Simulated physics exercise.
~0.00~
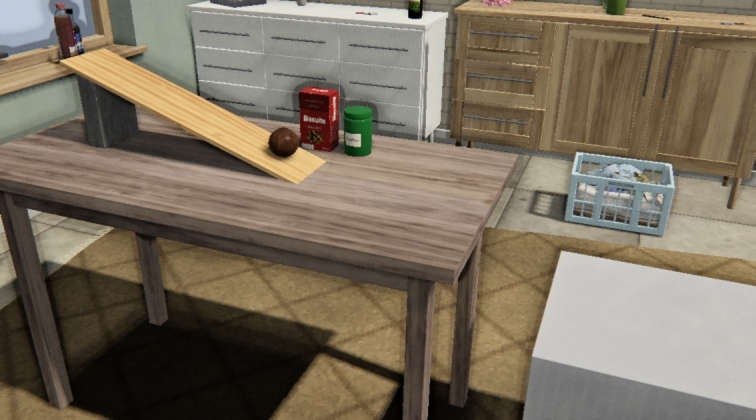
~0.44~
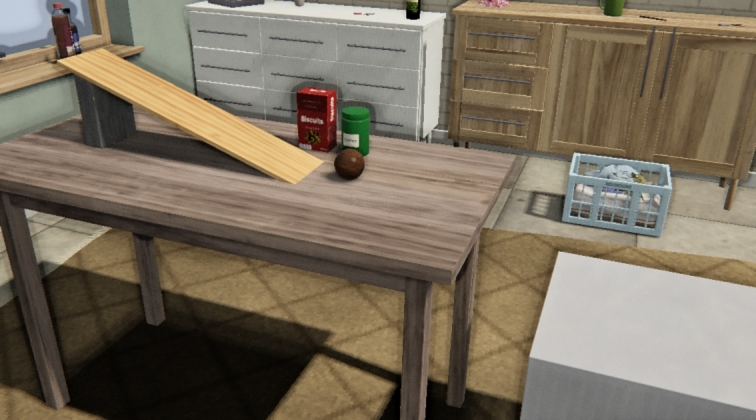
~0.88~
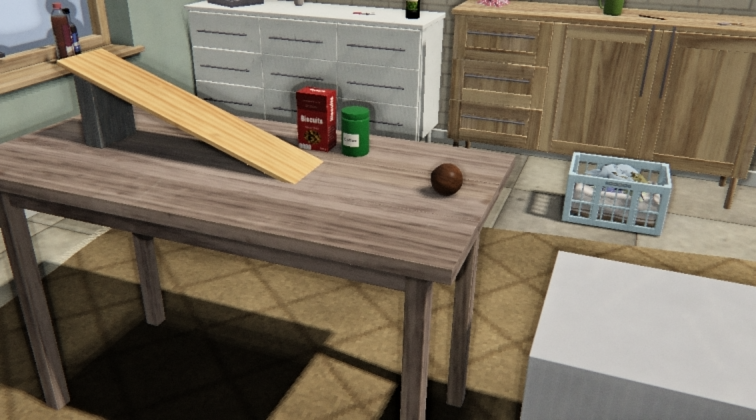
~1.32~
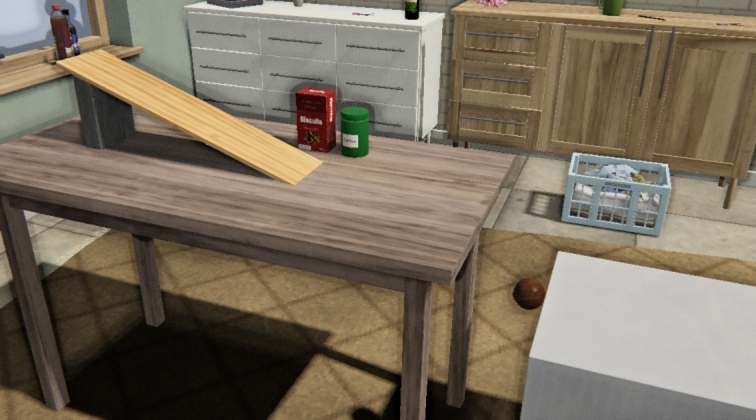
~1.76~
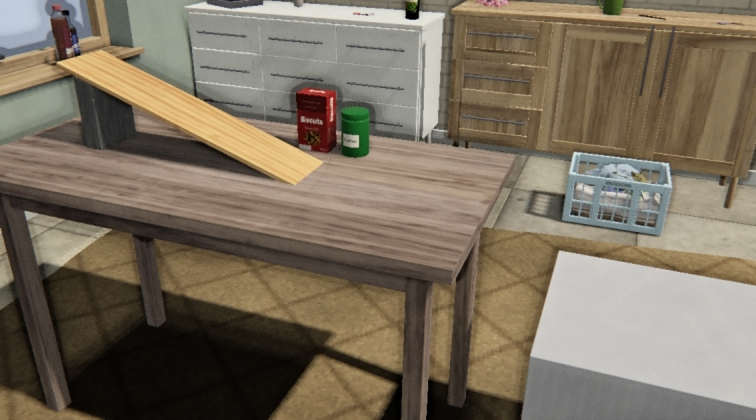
The clip shows a brown onion rolling off a wooden ramp and across a table, passing a red carton and a green jar that stay in place. It goes over the table's right edge, drops into the gap before a white cabinet, and disappears from view.
